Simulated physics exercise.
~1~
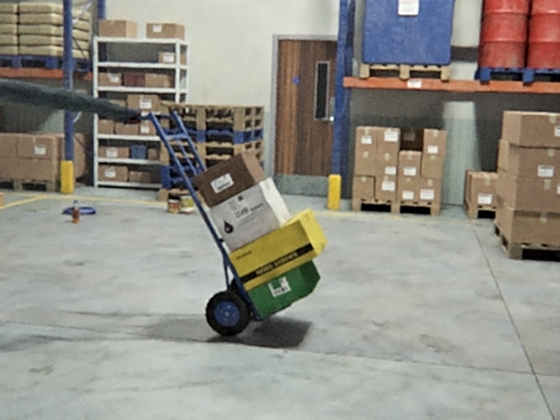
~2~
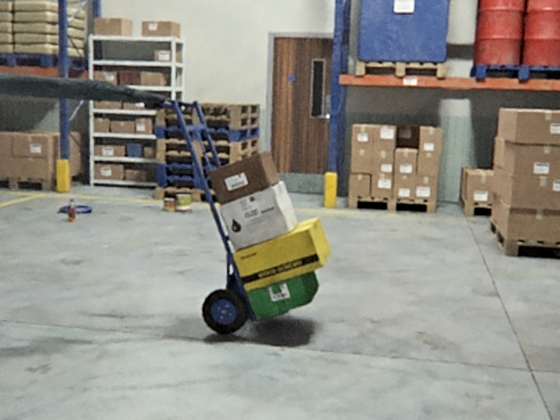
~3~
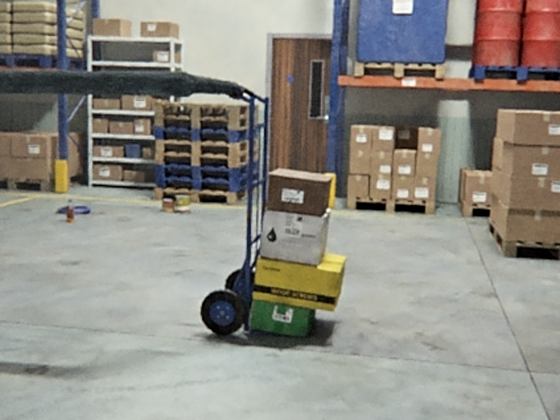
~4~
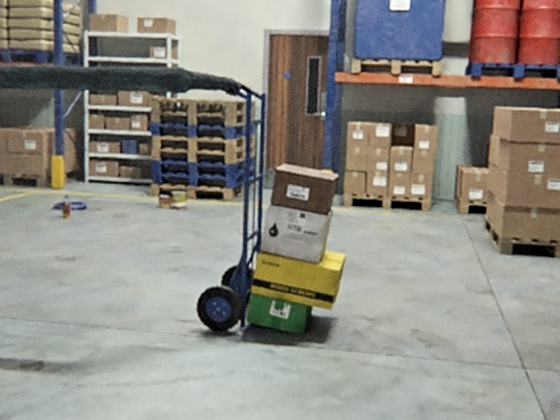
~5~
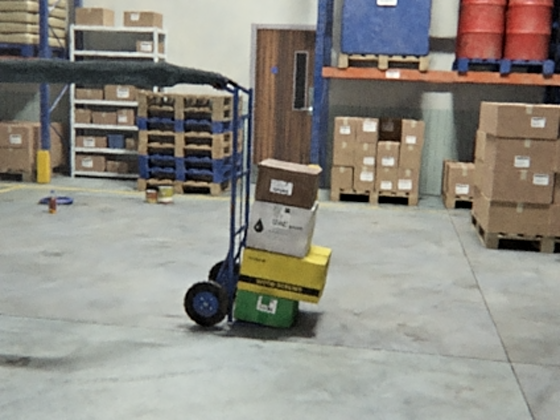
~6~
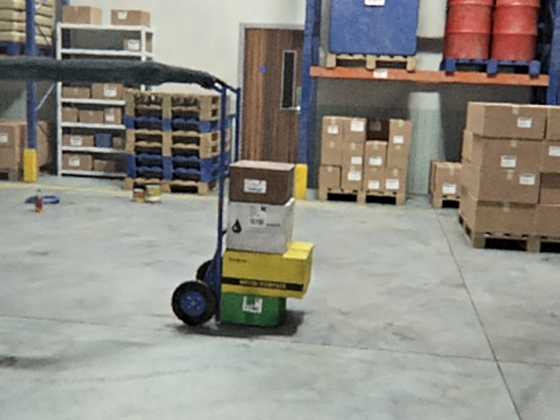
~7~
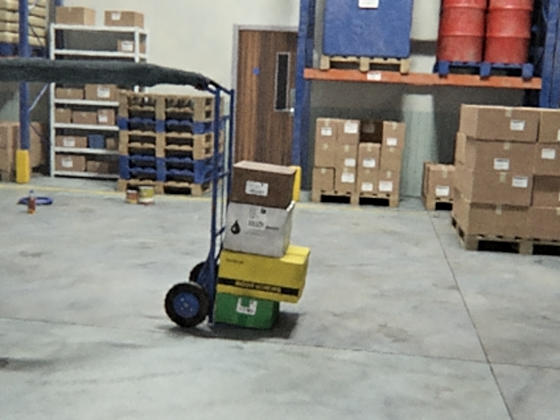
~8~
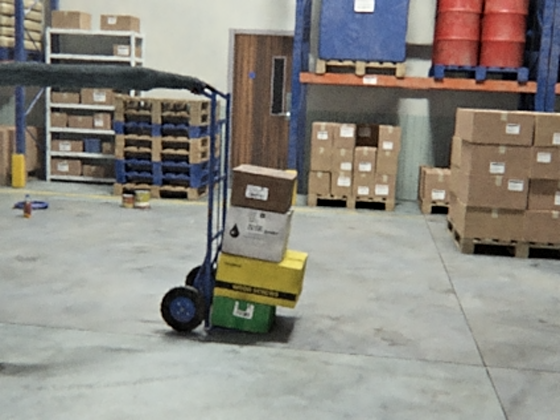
At first, a blue hand truck leans back to the left in a warehouse, carrying a stack with a green box at the bottom, then a yellow box, a white parcel and a brown box on top. A dark, sleeve-like arm reaches in from the left to the handle. The truck swings forward to the right until it stands upright and its plate meets the floor. The stack tips slightly forward, then rocks back and settles. The view drifts right, and all four boxes end still stacked beside the upright truck.
